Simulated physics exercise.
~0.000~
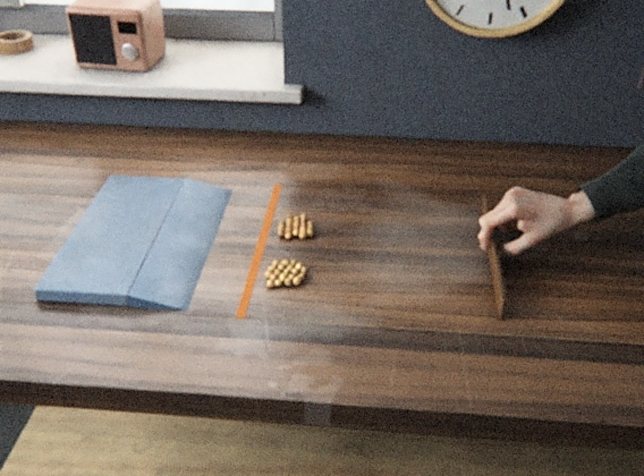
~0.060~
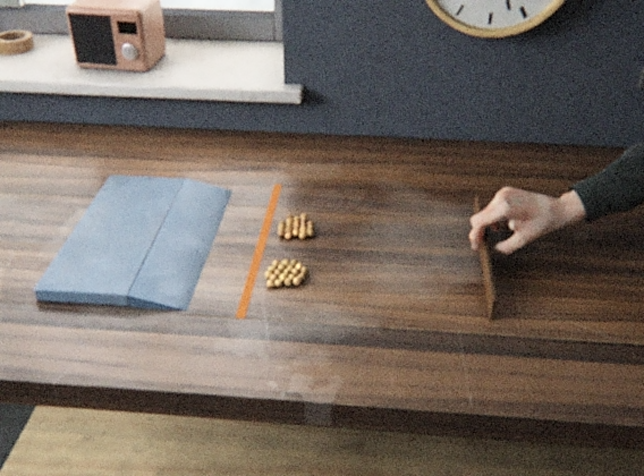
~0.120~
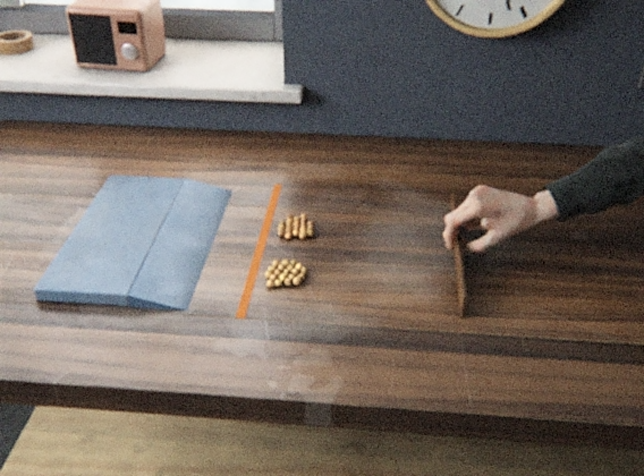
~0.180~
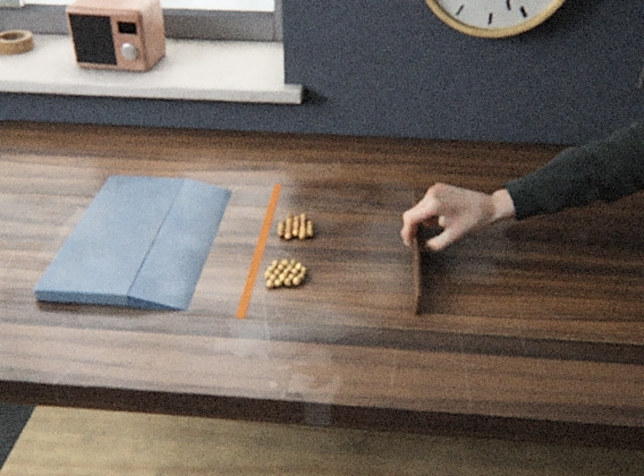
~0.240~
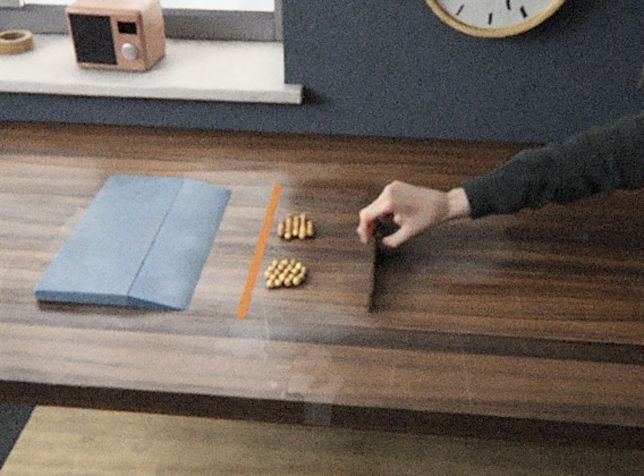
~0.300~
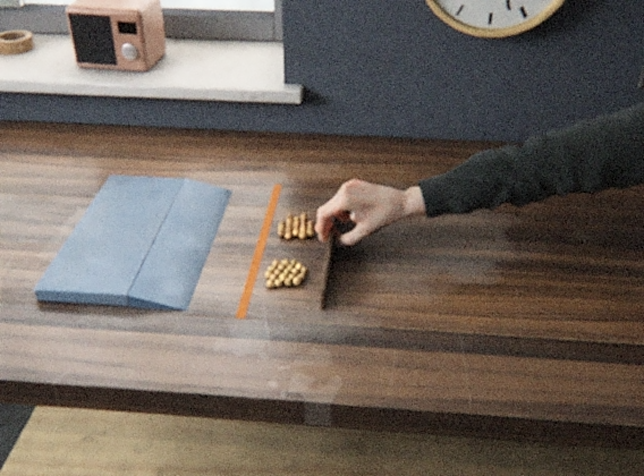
A hand slides an upright strip of wood leftward across a wooden table, steadily closing the gap to two unmoving heaps of small, tan pieces, with orange tape and a blue ramp and slab farther left.
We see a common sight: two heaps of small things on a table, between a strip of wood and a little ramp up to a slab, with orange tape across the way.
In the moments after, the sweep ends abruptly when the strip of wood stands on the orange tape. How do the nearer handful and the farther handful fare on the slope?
So the nearer handful gets pieces to the top, and the farther handful gets pieces to the top.
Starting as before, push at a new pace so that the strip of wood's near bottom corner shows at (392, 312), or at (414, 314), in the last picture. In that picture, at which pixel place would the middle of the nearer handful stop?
Around (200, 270) for one pace and around (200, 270) for the other, in that order.
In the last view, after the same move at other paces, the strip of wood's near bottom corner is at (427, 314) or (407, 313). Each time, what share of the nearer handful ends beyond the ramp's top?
Roughly 0 percent in the first try and roughly 0 percent in the second.
Around 0.37 s, strip of wood still moving, near (280, 229); nearer handful all short of the ramp; farther handful all short of the ramp.
Around 0.45 s, strip of wood stopped at the orange tape; nearer handful about a third on the ramp, about two thirds short of the ramp; farther handful about a quarter on the ramp, most short of the ramp.
Around 0.73 s, strip of wood stopped at the orange tape; nearer handful about two thirds past the top, about a third on the ramp; farther handful all past the top.
Finally (1.6 s), strip of wood stopped at the orange tape; nearer handful about two thirds past the top, a small part on the ramp, about a third short of the ramp; farther handful all past the top.
